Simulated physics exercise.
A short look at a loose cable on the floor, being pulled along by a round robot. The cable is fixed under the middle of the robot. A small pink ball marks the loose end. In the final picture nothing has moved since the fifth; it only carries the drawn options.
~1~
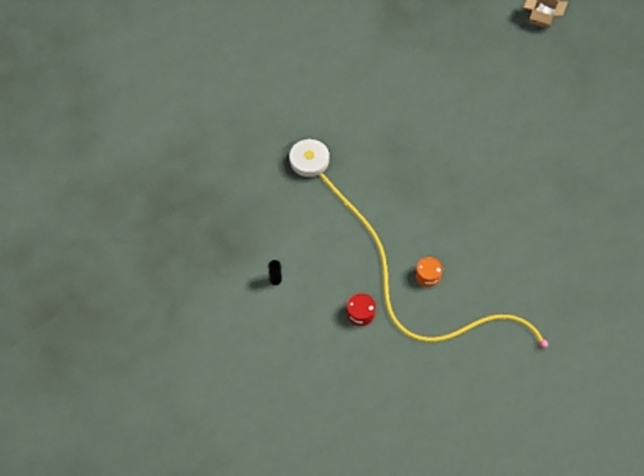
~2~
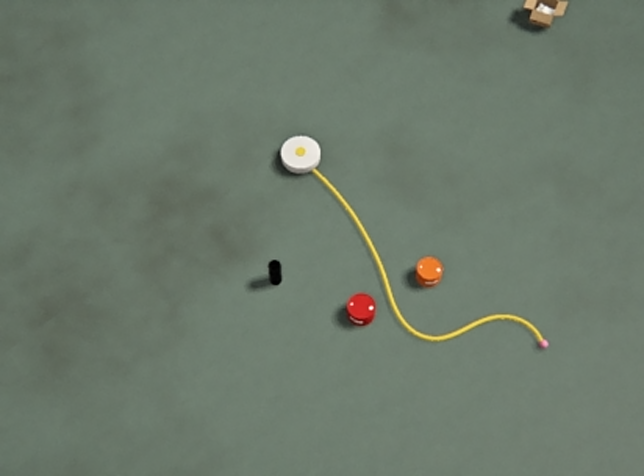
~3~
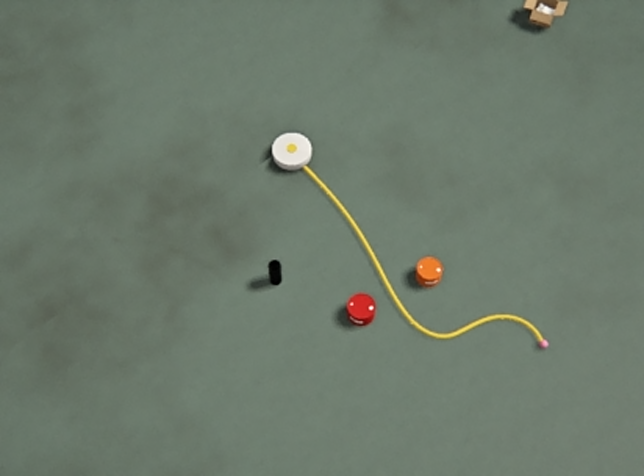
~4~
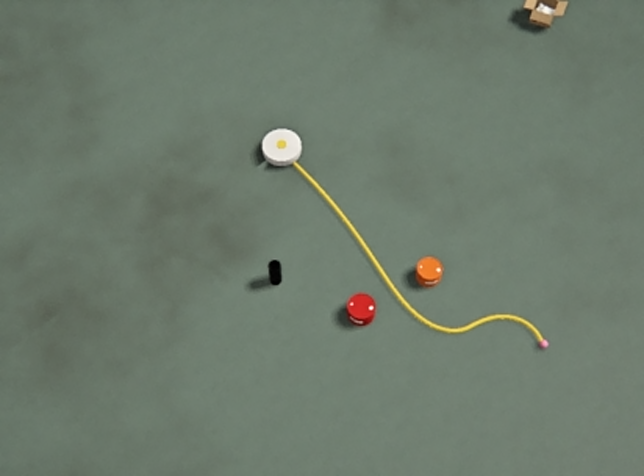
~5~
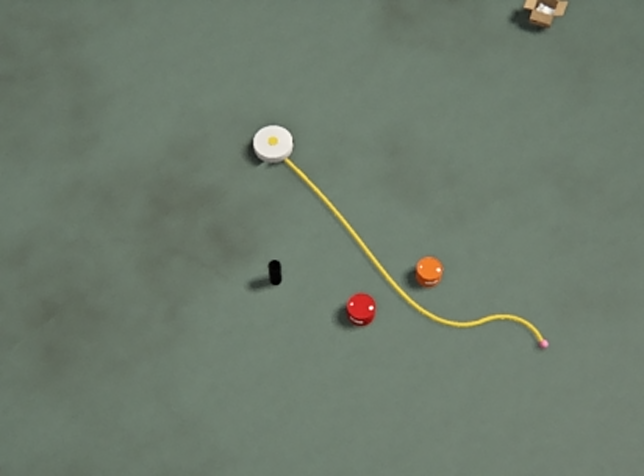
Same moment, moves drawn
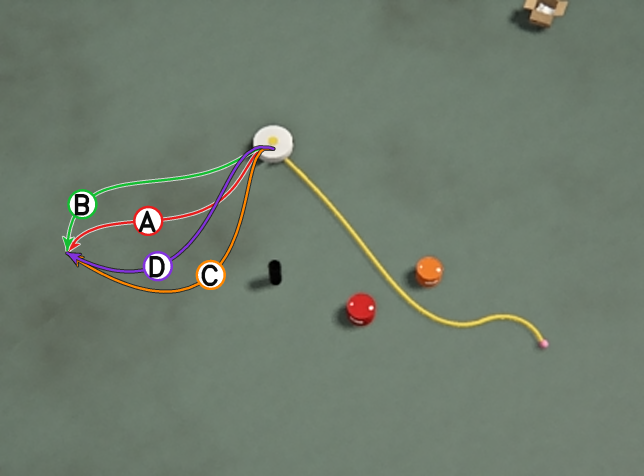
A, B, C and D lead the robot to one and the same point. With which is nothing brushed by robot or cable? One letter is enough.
A.
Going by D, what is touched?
It meets the black post.
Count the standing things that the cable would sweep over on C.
In all, two.
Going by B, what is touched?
The orange tub.
On the marked copy, A from (274, 149) via (183, 216) to (68, 252); B from (274, 149) via (156, 181) to (67, 250); C from (274, 149) via (218, 268) to (70, 255); D from (274, 149) via (196, 236) to (67, 253).
Taking A. A third of the way, robot (215, 200), middle of the cable (382, 268), free end (543, 344).
Two thirds of the way, robot (124, 219), middle of the cable (308, 258), free end (486, 315).
When it is over, robot (66, 250), middle of the cable (257, 254), free end (437, 297); nothing has been touched.
As for the rest, B meets the orange tub; C meets the red tub and black post; D meets the black post.
